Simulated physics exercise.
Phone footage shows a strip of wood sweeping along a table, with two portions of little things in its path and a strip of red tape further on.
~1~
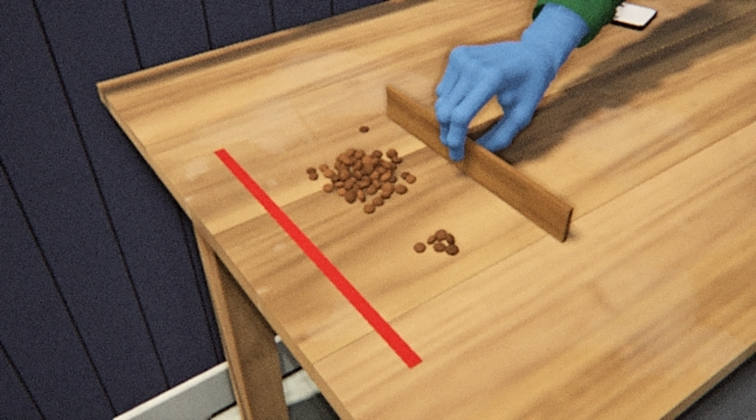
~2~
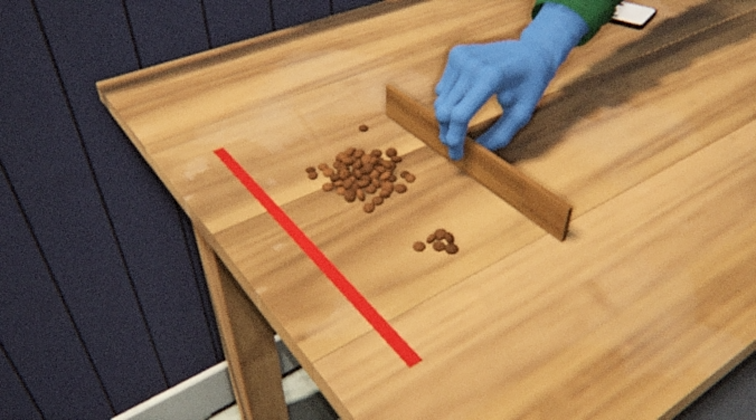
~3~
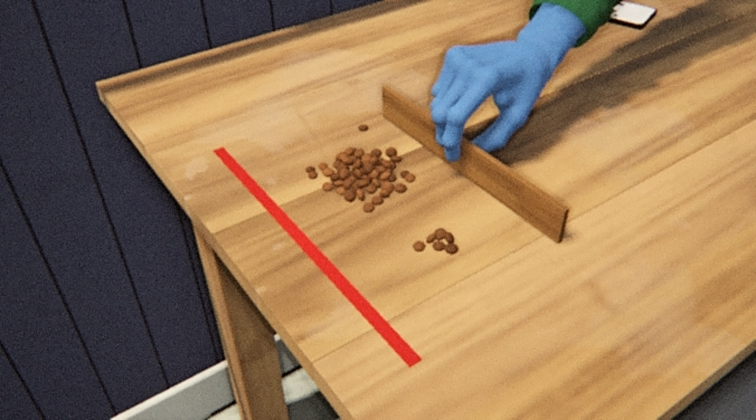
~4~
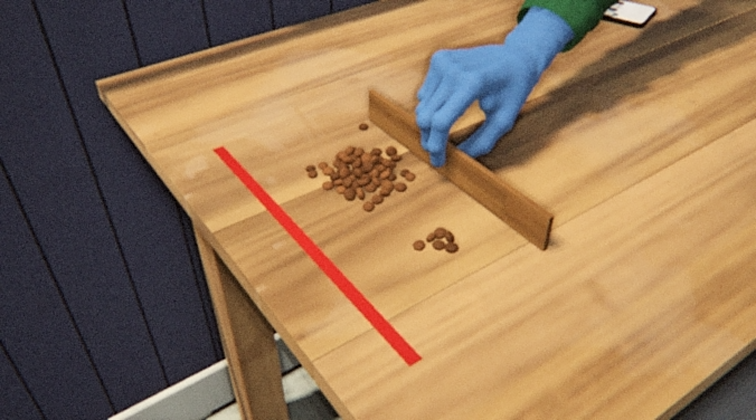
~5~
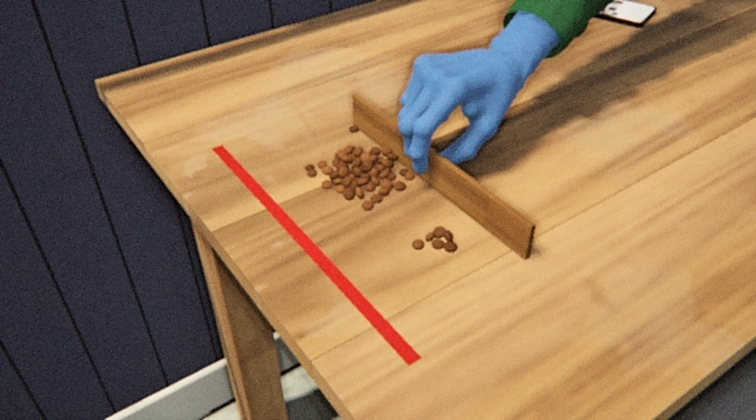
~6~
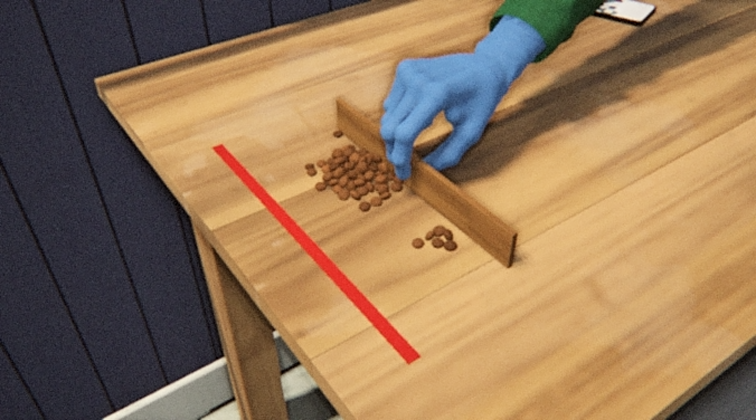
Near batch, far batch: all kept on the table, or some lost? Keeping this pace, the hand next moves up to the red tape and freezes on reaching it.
Near batch all kept, far batch some lost.
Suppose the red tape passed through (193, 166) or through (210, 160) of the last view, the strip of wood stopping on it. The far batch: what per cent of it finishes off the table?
About 70 percent the first time, about 30 percent the second.
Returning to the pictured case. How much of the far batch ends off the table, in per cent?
It comes to 10 per cent or so.
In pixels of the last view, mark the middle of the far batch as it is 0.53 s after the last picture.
Near (305, 194).
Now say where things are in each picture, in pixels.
The first frame shows strip of wood at (552, 213), at rest; red tape at (226, 159), about a palm's width from the edge; edge at (242, 272); near batch at (432, 240), a few bits of dog kibble; far batch at (362, 173), many bits of dog kibble.
The second frame shows strip of wood at (551, 212), at rest; far batch at (361, 172).
The third frame shows strip of wood at (547, 214); near batch at (431, 239).
The fourth frame shows strip of wood at (533, 221); far batch at (361, 171).
The fifth frame shows strip of wood at (515, 229); near batch at (430, 237).
The sixth frame shows strip of wood at (497, 237); red tape at (225, 154); edge at (240, 268); near batch at (430, 236); far batch at (354, 172), about half pushed along.
Then, 0.53 s after the last picture, strip of wood still moving, near (354, 182); near batch all on the table, its front near (378, 266); far batch all on the table, its front near (272, 209).
Then, 1.09 s after the last picture, strip of wood stopped at the red tape; near batch all on the table, its front near (313, 299); far batch a stray few over the edge.
Then, 1.37 s after the last picture, strip of wood stopped at the red tape; near batch all on the table, its front near (313, 299); far batch a small part over the edge.
At rest, strip of wood stopped at the red tape; near batch all on the table, its front near (313, 299); far batch a small part over the edge.
